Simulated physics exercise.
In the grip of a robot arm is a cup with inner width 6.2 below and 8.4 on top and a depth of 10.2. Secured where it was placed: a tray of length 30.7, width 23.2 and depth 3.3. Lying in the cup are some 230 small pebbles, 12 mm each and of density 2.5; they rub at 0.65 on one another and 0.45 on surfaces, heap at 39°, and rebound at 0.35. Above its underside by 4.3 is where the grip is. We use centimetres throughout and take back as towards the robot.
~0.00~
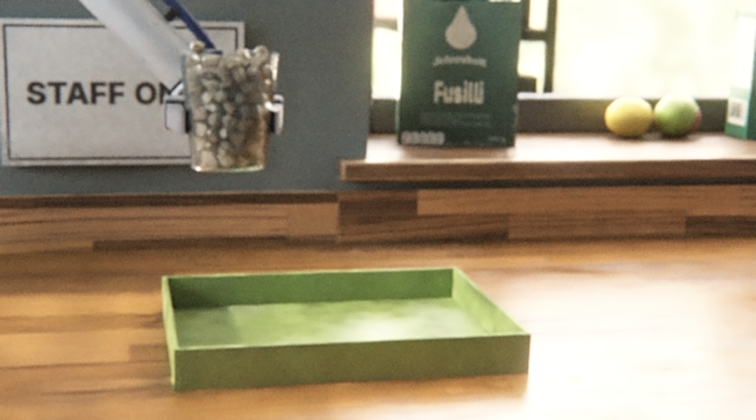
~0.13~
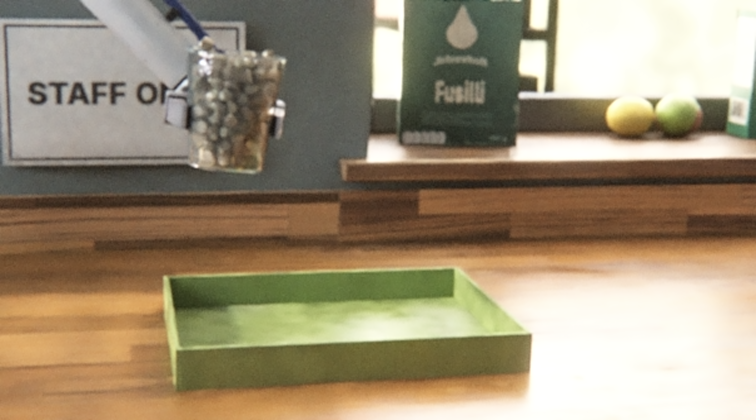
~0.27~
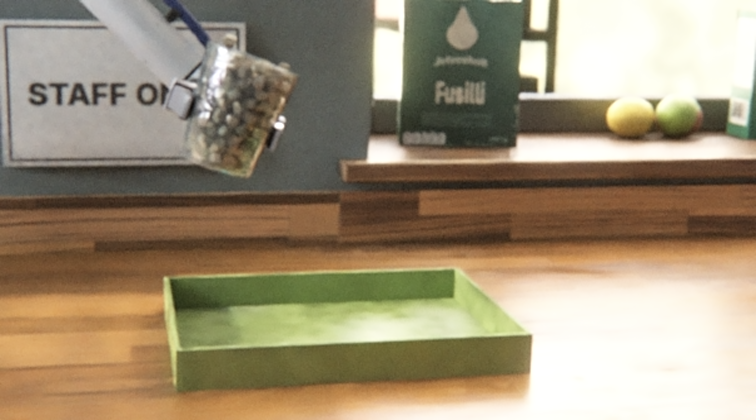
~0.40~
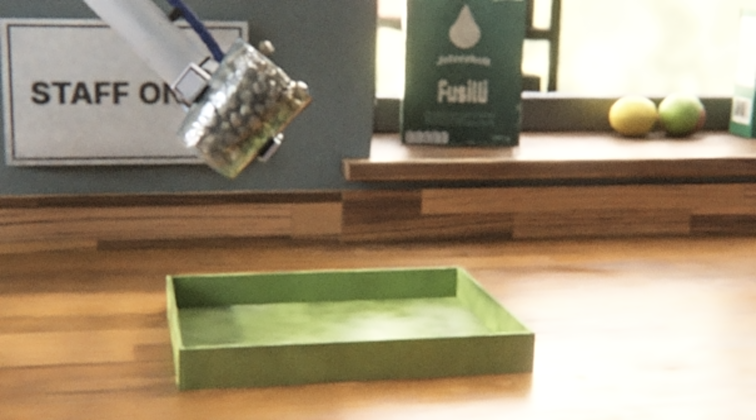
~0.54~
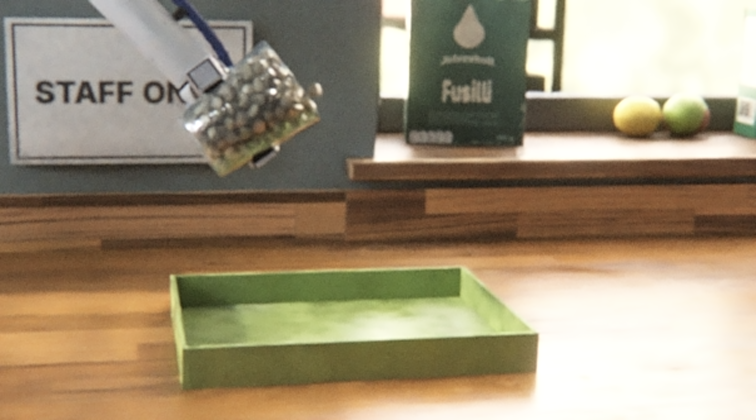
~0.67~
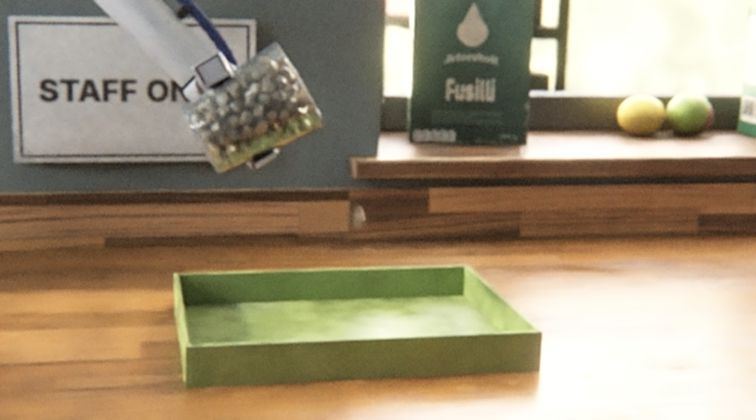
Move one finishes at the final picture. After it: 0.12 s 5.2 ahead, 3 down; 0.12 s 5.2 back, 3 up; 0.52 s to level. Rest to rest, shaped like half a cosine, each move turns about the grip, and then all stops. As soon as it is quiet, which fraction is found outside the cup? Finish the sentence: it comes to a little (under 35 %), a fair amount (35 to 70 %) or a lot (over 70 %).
It comes to a little.
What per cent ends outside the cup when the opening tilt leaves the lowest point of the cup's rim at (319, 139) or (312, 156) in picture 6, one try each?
I'd put them at some 25 and 55 in a hundred.
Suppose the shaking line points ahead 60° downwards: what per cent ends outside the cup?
It comes to around 5 percent.
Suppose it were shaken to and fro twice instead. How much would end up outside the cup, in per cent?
That share would be near 20 percent.
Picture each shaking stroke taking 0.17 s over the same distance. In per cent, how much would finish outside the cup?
Then roughly 10 percent.
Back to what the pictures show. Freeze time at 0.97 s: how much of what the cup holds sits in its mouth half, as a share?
Estimate: Around 55 %.
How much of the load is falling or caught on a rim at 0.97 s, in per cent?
Some 6 percent.
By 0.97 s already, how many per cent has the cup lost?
10 %.
By 0.97 s, tilted 58° forward, highest piece 25 above the table; 199 in the cup, 15 in the tray, 13 in flight or on a rim.
By 1.28 s, tilted 12° forward, highest piece 26 above the table; 198 in the cup, 28 in the tray, 1 on the table or floor.
By 1.63 s, level, highest piece 27 above the table; 198 in the cup, 28 in the tray, 1 on the table or floor.
By 2.68 s, level, highest piece 27 above the table; 198 in the cup, 28 in the tray, 1 on the table or floor.
Final count, 198 in the cup, 28 in the tray, 1 on the table or floor. That is 13 % outside the cup.
